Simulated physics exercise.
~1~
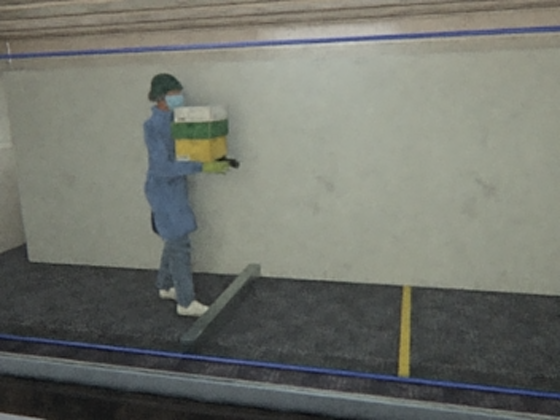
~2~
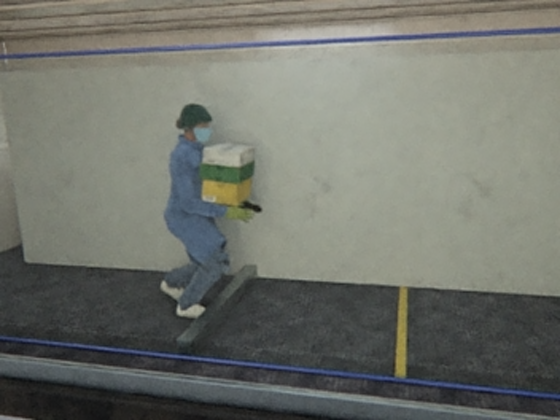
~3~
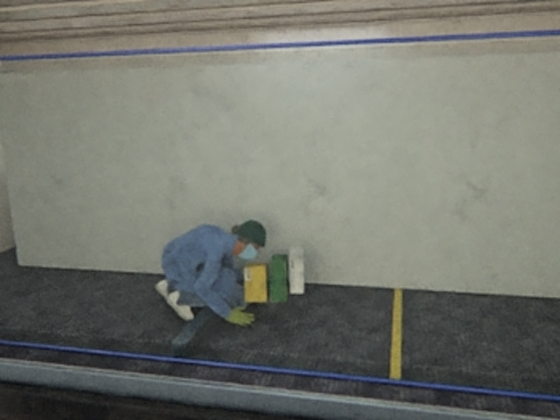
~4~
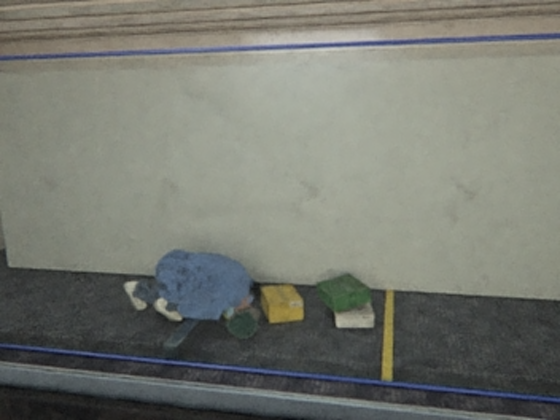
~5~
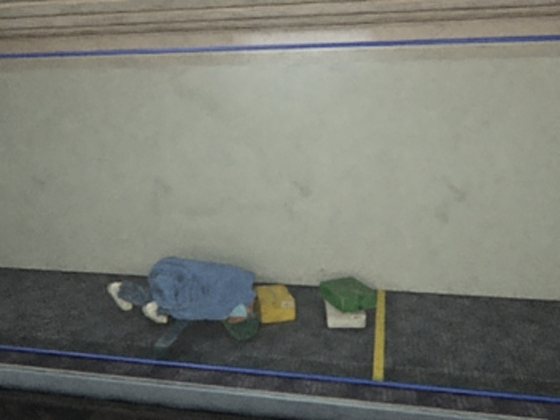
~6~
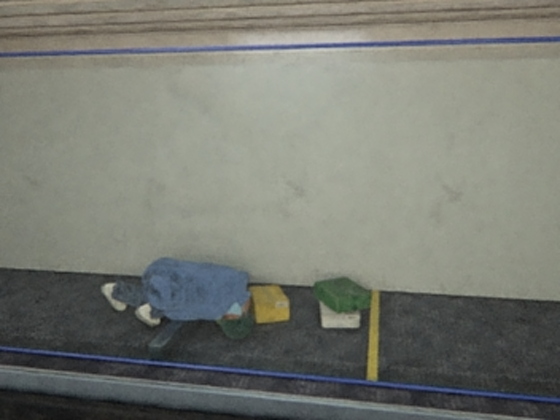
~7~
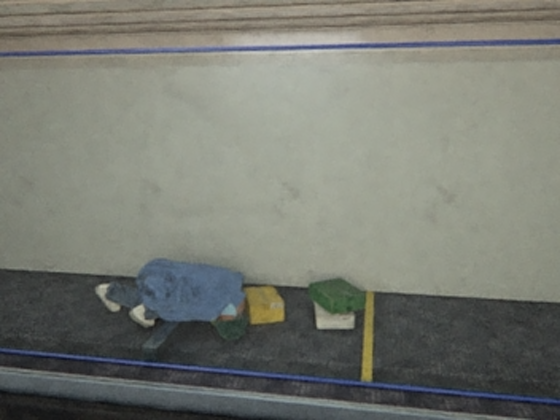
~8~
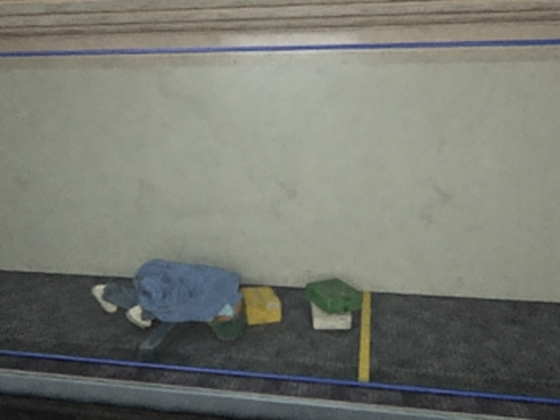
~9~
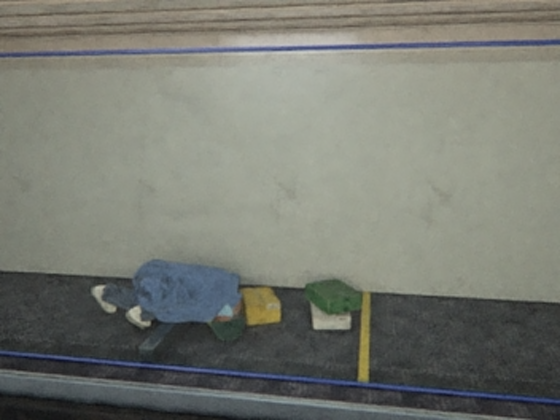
The footage shows a masked person in blue carrying stacked white, green and yellow boxes, who pitches forward to the right over a low floor rail and ends lying face down, the boxes tumbling ahead and resting short of a yellow line.
